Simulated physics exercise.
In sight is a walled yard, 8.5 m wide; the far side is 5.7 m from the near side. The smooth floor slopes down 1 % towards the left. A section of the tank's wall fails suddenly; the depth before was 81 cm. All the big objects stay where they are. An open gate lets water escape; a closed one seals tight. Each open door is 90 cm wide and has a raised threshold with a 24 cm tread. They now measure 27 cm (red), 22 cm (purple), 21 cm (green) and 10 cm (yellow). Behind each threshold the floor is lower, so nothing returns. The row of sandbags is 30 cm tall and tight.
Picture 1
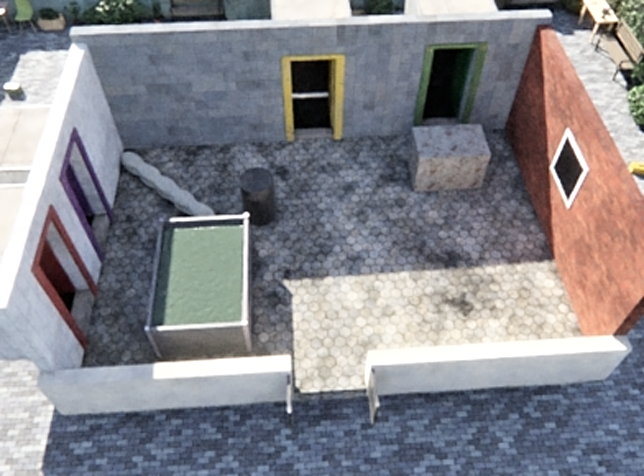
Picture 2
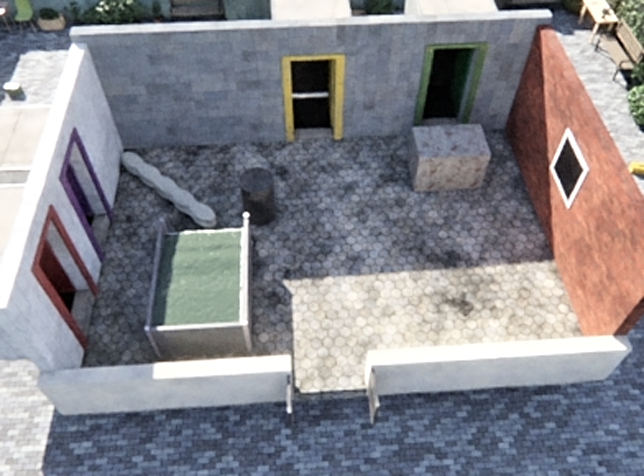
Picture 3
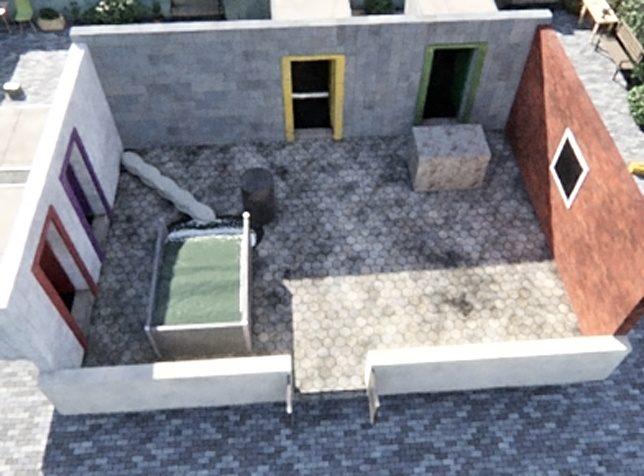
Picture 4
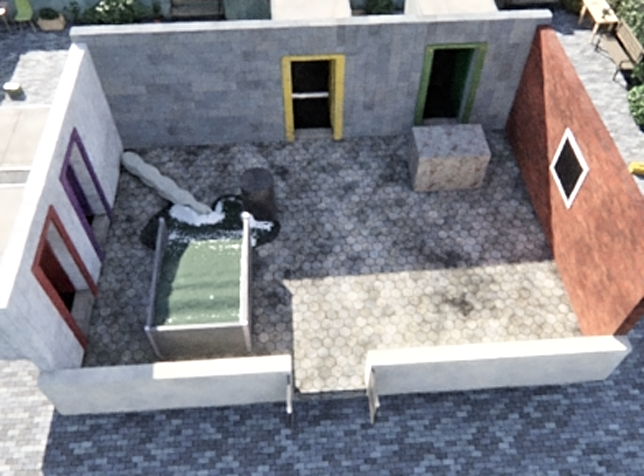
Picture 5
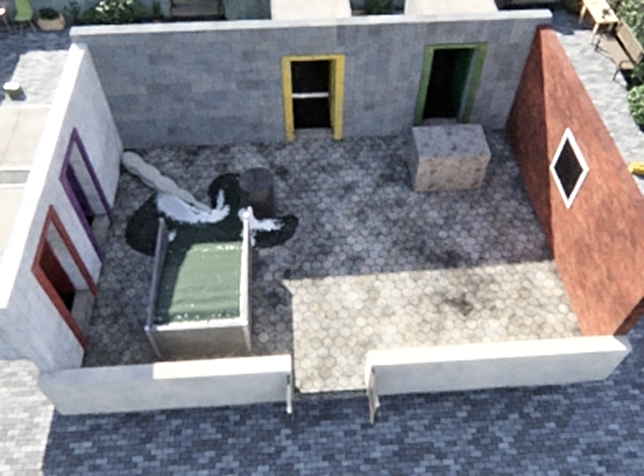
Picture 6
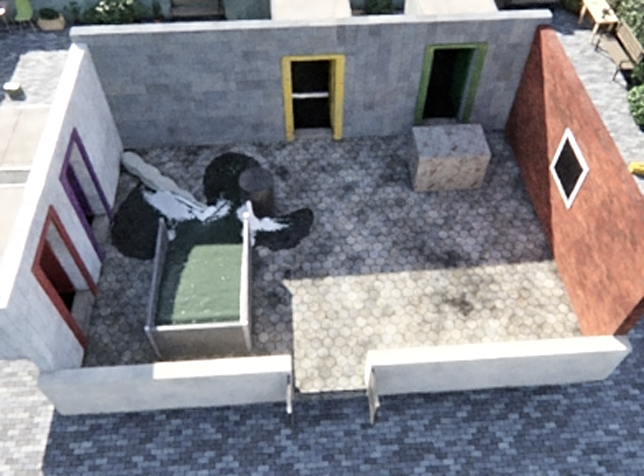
A walled yard with a paved floor is seen from high above, its low white front wall broken by a gap. A grey tank of green water stands at left near red and purple doorways, with a pale lumpy bar and dark cylinder behind, yellow and green doorways at back, and a block near the rust-red right wall. The tank's far side opens and foaming dark water spreads around the cylinder and bar, while the camera stays still.
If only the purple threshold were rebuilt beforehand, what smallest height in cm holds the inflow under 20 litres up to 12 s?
It would have to be roughly 21 cm high.
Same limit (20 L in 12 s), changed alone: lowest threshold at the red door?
Roughly 9.5 cm at red.
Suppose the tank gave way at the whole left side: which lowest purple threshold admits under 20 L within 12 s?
About 27 cm.
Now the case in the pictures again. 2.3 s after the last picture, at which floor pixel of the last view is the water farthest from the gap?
At about (449, 135).
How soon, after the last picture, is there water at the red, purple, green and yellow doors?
Arrival: Red 1.6 s, purple 0.1 s, green 1.8 s, yellow 0.7 s.
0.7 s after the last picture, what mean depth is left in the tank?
Some 39 cm.
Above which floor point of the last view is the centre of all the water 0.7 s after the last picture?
At about (205, 246).
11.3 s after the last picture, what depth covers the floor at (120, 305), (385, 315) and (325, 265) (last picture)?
Roughly 10, 6 and 6 cm, in turn.
Then, 0.7 s after the last picture water covers 25 % of the floor, deepest (48 cm) near (209, 230); 13 cm at the purple door, 0 litres in over its 22 cm threshold.
Then, 2.3 s after the last picture water covers 55 % of the floor, deepest (38 cm) near (124, 152); 23 cm at the purple door, 14 litres in over its 22 cm threshold.
Then, 11.3 s after the last picture water covers 95 % of the floor, deepest (13 cm) near (117, 188); 10 cm at the purple door, 18 litres in over its 22 cm threshold.
At the purple door as built, the water peaked near 23 cm, 2.1 s after the last picture.
Run again over the same 12 s with other heights there, 29 litres in over 19.5 cm, 6 litres over 26 cm. The limit of 20 litres is kept from about 21 cm up.
